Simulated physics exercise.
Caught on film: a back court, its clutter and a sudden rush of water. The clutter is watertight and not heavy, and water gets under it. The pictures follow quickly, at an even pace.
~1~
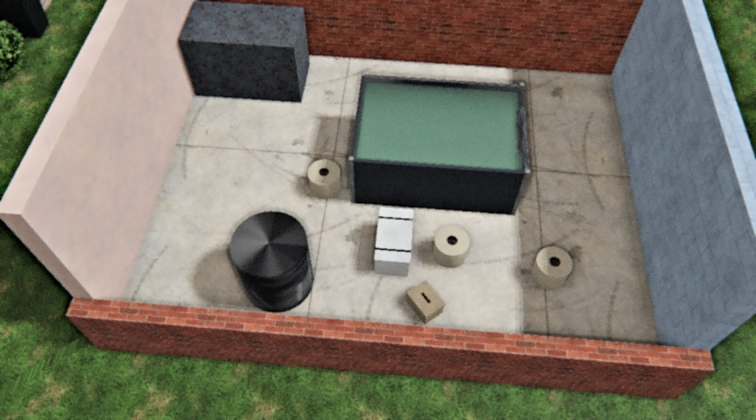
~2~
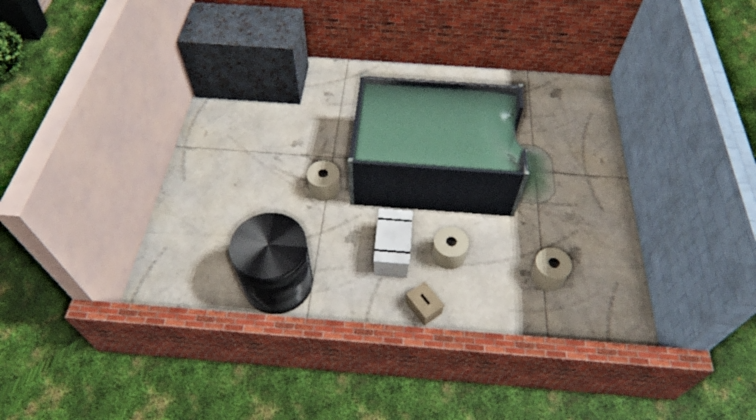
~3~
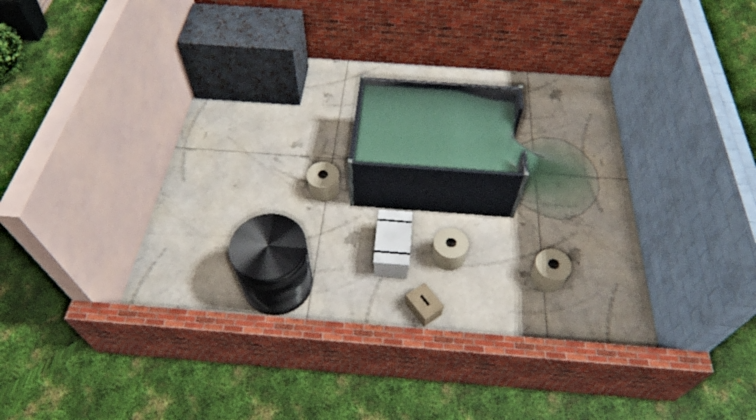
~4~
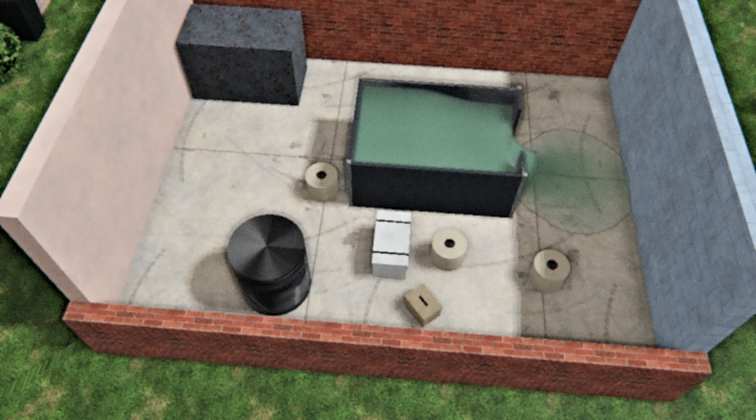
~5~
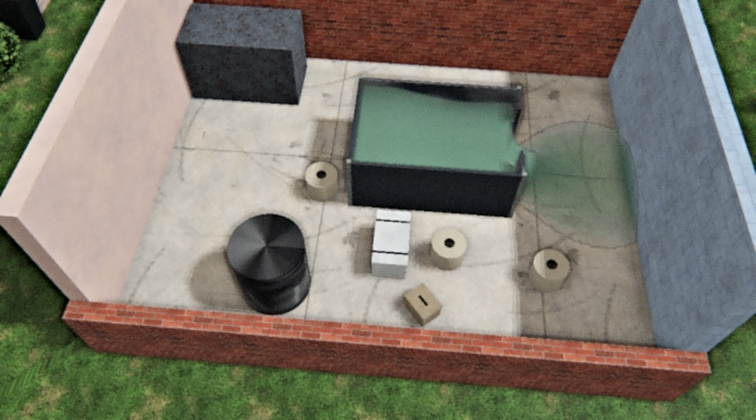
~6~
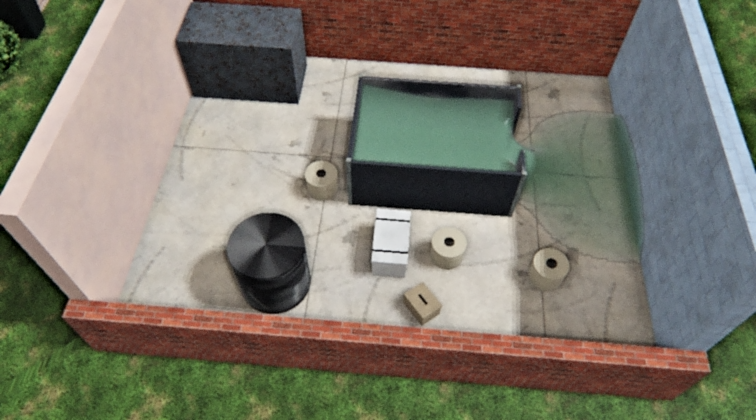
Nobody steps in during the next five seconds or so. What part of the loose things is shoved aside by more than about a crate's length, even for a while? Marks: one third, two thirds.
It is at least two thirds.
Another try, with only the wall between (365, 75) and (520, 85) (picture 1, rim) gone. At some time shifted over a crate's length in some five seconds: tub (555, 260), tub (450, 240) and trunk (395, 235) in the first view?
One after the other: Moved that far, no, never so far.
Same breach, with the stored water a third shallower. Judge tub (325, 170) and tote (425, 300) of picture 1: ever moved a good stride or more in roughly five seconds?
As listed: Less than that, swept aside.
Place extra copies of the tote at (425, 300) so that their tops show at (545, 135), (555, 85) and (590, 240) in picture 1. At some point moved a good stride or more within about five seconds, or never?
As listed: Moved that far, pushed that far, moved that far.
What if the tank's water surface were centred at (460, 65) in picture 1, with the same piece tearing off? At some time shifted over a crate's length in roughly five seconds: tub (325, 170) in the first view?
My call: Not that far.
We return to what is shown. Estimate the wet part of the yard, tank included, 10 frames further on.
Some 40 per cent.
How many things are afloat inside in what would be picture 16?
0 of them.
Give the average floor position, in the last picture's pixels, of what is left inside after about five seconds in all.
Near (358, 214).
A moment on, 0 of 5 are well off their spots; 0 afloat.
Next, 0 of 5 are well off their spots; 0 afloat.
Later, 1 of 5 are well off their spots; 0 afloat.
In the end, 4 of 5 are well off their spots, and 4 have been at some point; 2 afloat.
